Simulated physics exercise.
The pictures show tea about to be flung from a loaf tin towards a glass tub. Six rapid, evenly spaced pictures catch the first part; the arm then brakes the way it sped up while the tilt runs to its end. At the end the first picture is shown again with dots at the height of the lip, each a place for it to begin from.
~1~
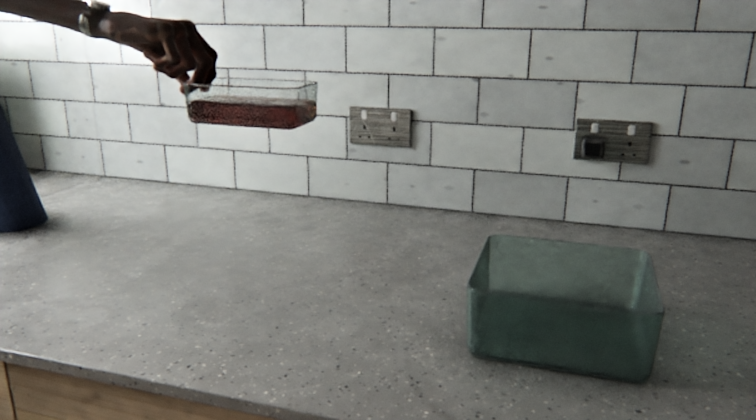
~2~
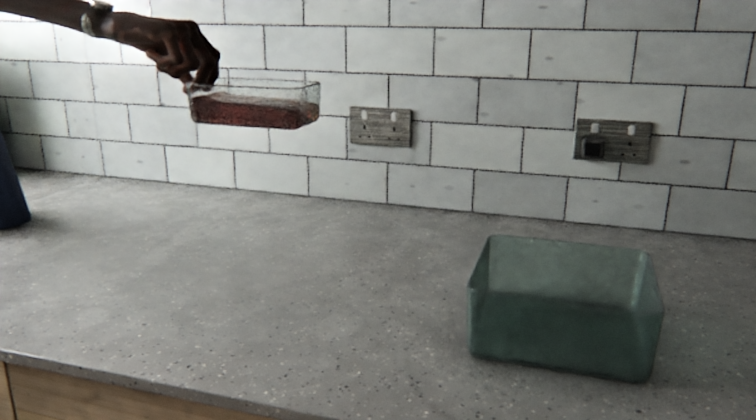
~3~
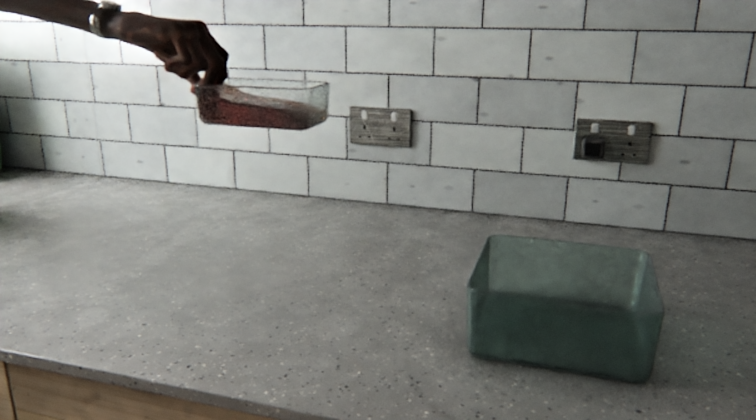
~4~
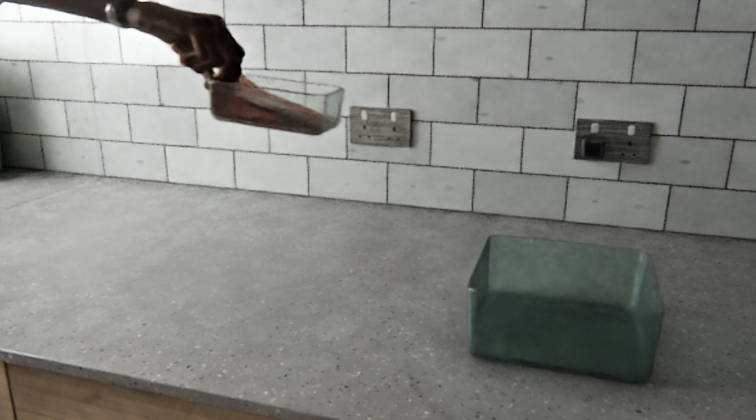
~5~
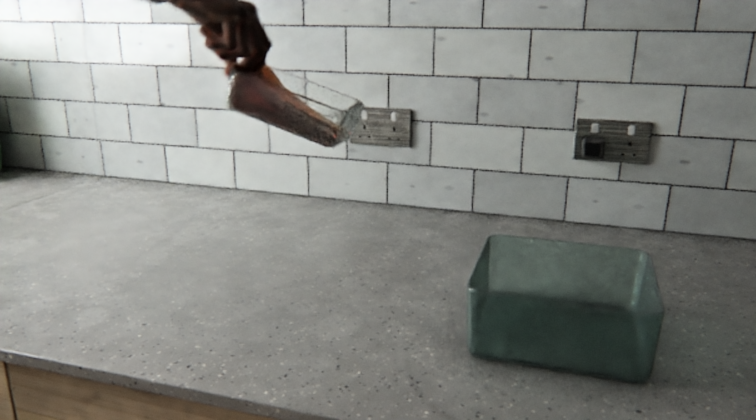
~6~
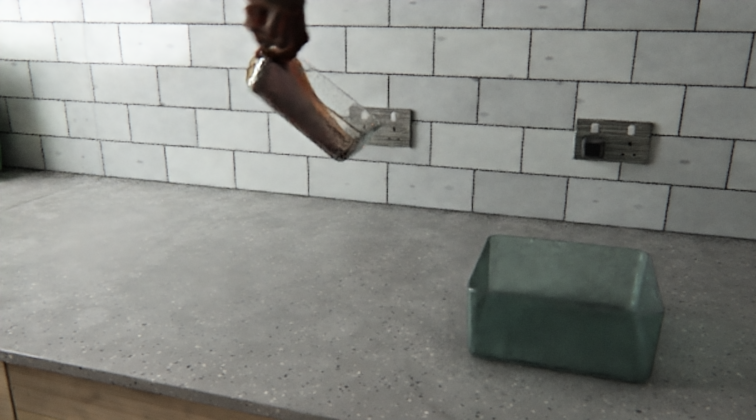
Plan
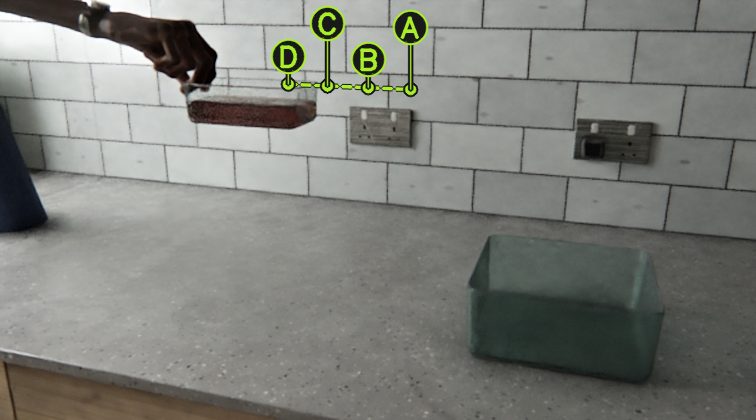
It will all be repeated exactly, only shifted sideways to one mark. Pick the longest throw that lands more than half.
C is the one.
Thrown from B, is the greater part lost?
No, not at all.
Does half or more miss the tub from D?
Yes.
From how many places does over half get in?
Three.
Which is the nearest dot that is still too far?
The answer is D.
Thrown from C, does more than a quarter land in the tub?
Yes, it does.
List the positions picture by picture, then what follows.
The first frame shows upright, lip at (306, 85); tub from (467, 351) to (650, 380); nothing has left yet.
The second frame shows upright, lip at (309, 85); nothing has left yet.
The third frame shows upright, lip at (318, 85); nothing has left yet.
The fourth frame shows tipped about 5°, lip at (334, 91); tea is over the rim, down to (228, 76).
The fifth frame shows tipped about 17°, lip at (354, 106); tea is over the rim, down to (238, 72).
The sixth frame shows tipped about 35°, lip at (372, 128); tea is over the rim, down to (257, 80).
On the marked copy, A at (410, 89); B at (368, 87); C at (327, 85); D at (288, 84).
If A is chosen, about 78 % lands in the tub, 9 % falls short and 14 % goes beside or beyond.
If B is chosen, about 80 % lands in the tub, 7 % falls short and 12 % goes beside or beyond.
If C is chosen, about 74 % lands in the tub, 15 % falls short and 11 % goes beside or beyond.
If D is chosen, about 19 % lands in the tub, 75 % falls short and 6 % goes beside or beyond.
